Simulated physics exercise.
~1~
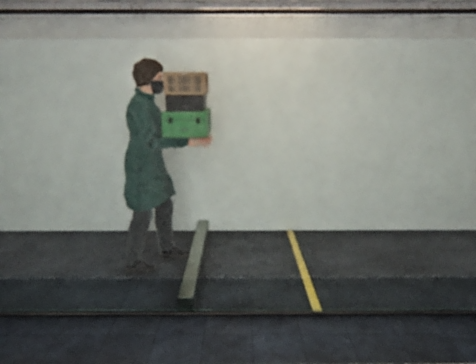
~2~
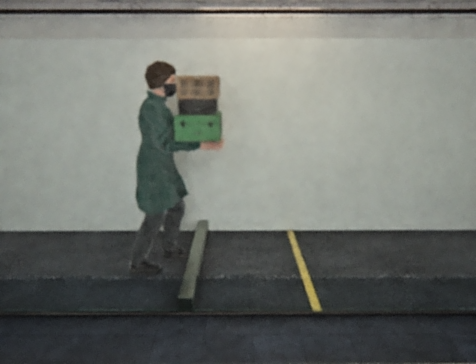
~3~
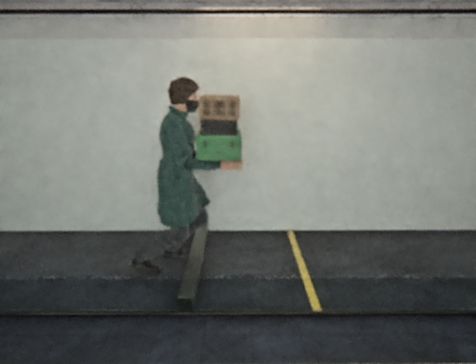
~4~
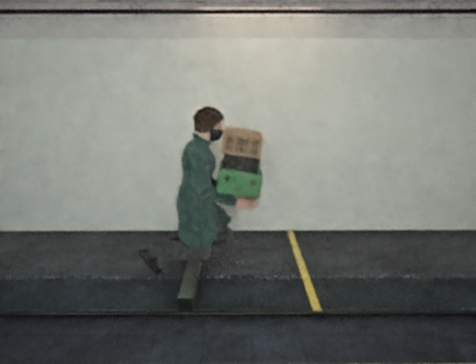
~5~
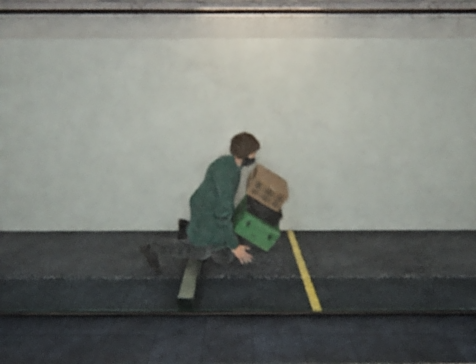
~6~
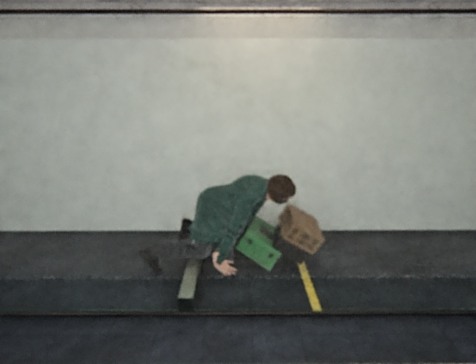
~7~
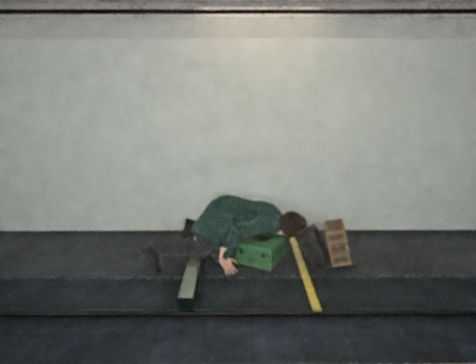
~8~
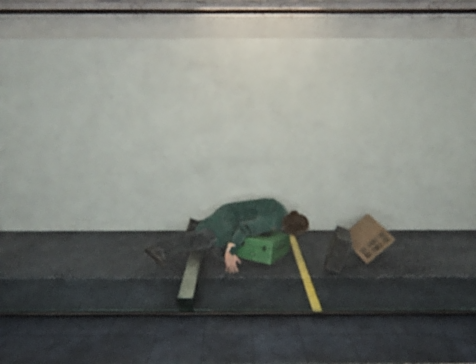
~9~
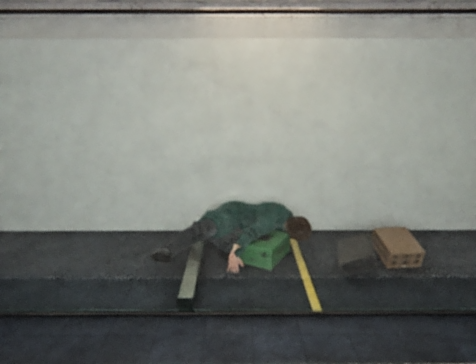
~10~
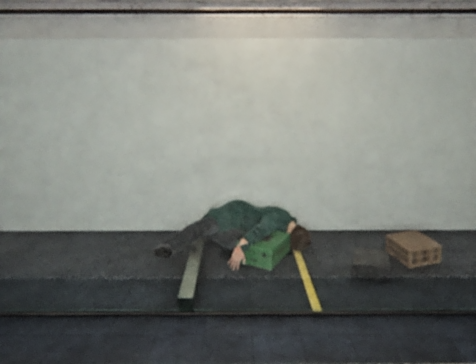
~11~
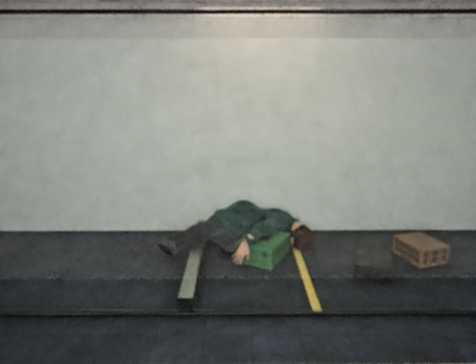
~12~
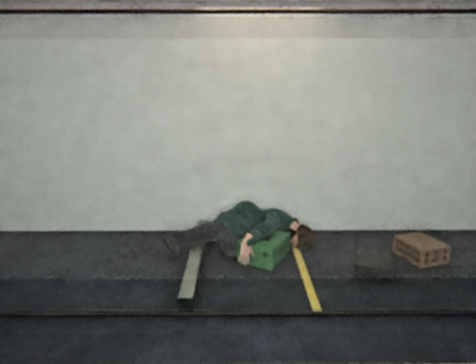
At first, a masked person in a long green coat walks right along a dark platform, carrying a brown crate, a black box and a green toolbox in a stack. At a low rail, the person pitches forward over it, and the stack tips and sinks with them. The person folds down onto the green toolbox while the crate and black box tumble away to the right. Both roll past the yellow line and settle upside down. The person ends lying slumped over the green toolbox, which rests short of the line.
